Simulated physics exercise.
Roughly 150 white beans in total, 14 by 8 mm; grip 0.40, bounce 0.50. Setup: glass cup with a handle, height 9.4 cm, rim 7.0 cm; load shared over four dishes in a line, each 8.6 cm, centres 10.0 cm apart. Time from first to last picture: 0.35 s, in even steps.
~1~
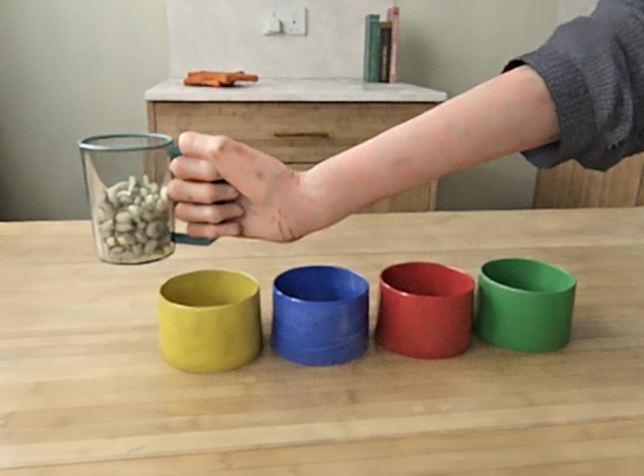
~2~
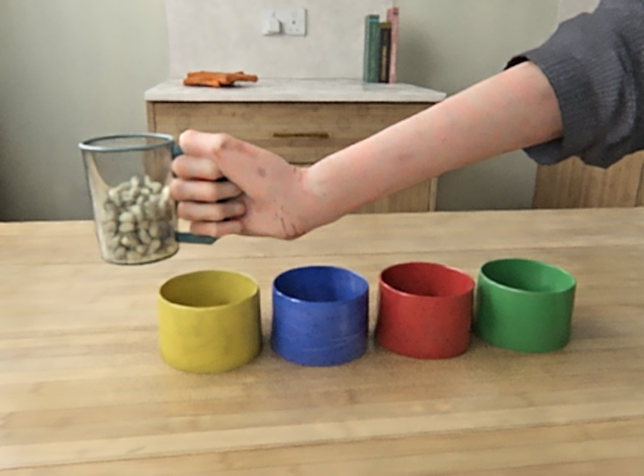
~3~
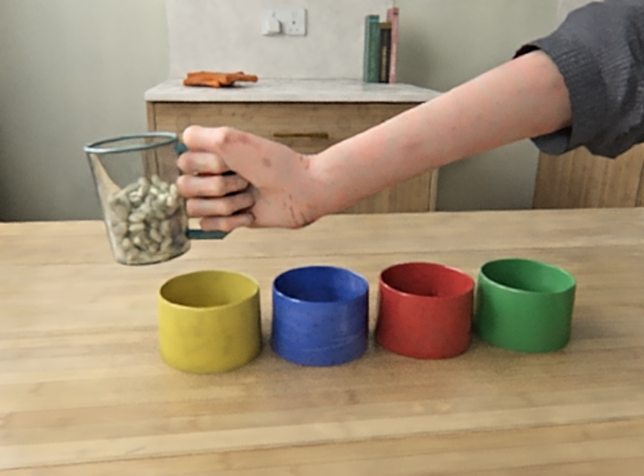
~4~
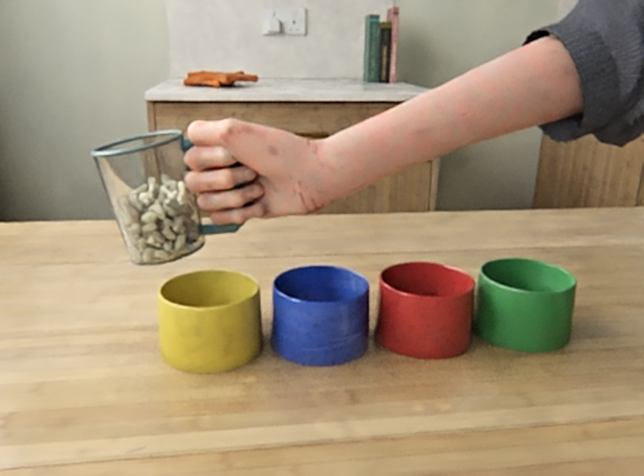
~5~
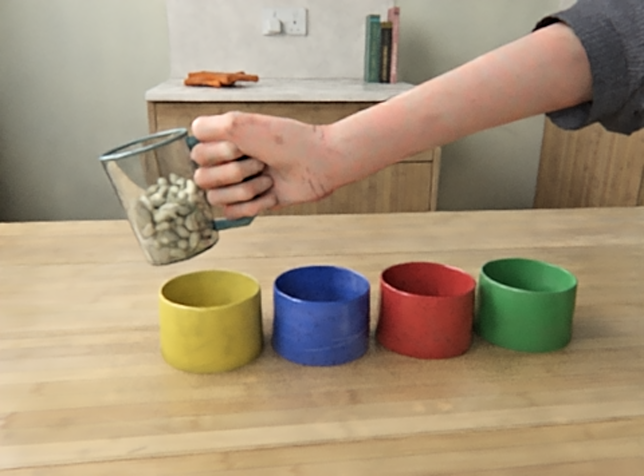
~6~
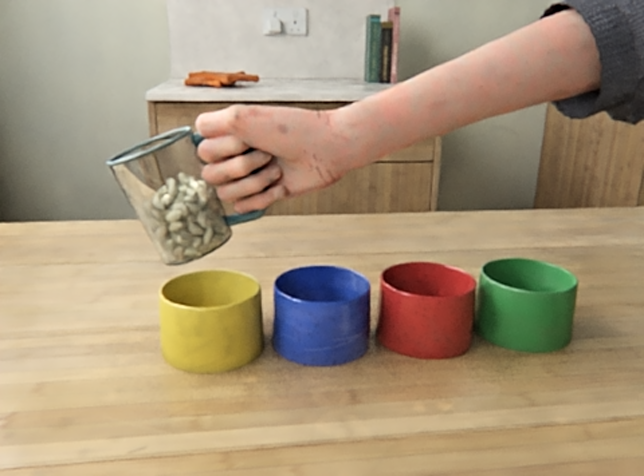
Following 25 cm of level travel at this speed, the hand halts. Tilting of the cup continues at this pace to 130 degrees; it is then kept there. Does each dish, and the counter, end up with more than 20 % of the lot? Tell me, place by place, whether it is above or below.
Red: Below the mark; blue: Above the mark; green: Below the mark; yellow: Below the mark; counter: Below the mark.
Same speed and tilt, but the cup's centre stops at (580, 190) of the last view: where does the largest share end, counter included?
That'd be blue, it takes the most.
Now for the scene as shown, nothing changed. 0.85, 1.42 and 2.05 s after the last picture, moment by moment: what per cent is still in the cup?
In turn: 100, 40, 0.
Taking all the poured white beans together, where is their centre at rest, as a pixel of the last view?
Roughly pixel (320, 321).
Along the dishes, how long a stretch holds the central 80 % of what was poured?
About 5 cm.
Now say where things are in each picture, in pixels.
The first frame shows cup at (132, 198), tilt 0 degrees, lip at (81, 142), moved 0.0 cm; middle of the pieces at (137, 222); yellow dish at (210, 288); blue dish at (321, 283); red dish at (426, 279); green dish at (527, 275).
The second frame shows cup at (135, 199), tilt 1 degrees, lip at (83, 143), moved 0.2 cm; middle of the pieces at (140, 223).
The third frame shows cup at (143, 199), tilt 6 degrees, lip at (88, 147), moved 0.9 cm; middle of the pieces at (150, 222).
The fourth frame shows cup at (154, 198), tilt 11 degrees, lip at (95, 152), moved 1.7 cm; middle of the pieces at (163, 221).
The fifth frame shows cup at (165, 198), tilt 16 degrees, lip at (102, 157), moved 2.6 cm; middle of the pieces at (176, 220).
The sixth frame shows cup at (175, 198), tilt 21 degrees, lip at (110, 162), moved 3.4 cm; middle of the pieces at (188, 219); yellow dish at (211, 288); blue dish at (322, 284); red dish at (428, 279); green dish at (528, 275).
Then, 0.85 s after the last picture, tilt 84 degrees; cup holds 100 %.
Then, 1.42 s after the last picture, tilt 126 degrees; cup holds 40 %, blue 55 %.
Then, 2.05 s after the last picture, tilt 130 degrees; cup holds 0 %, blue 95 %.
In the end, red 0 %, blue 95 %, green 0 %, yellow 0 %, counter 5 %.
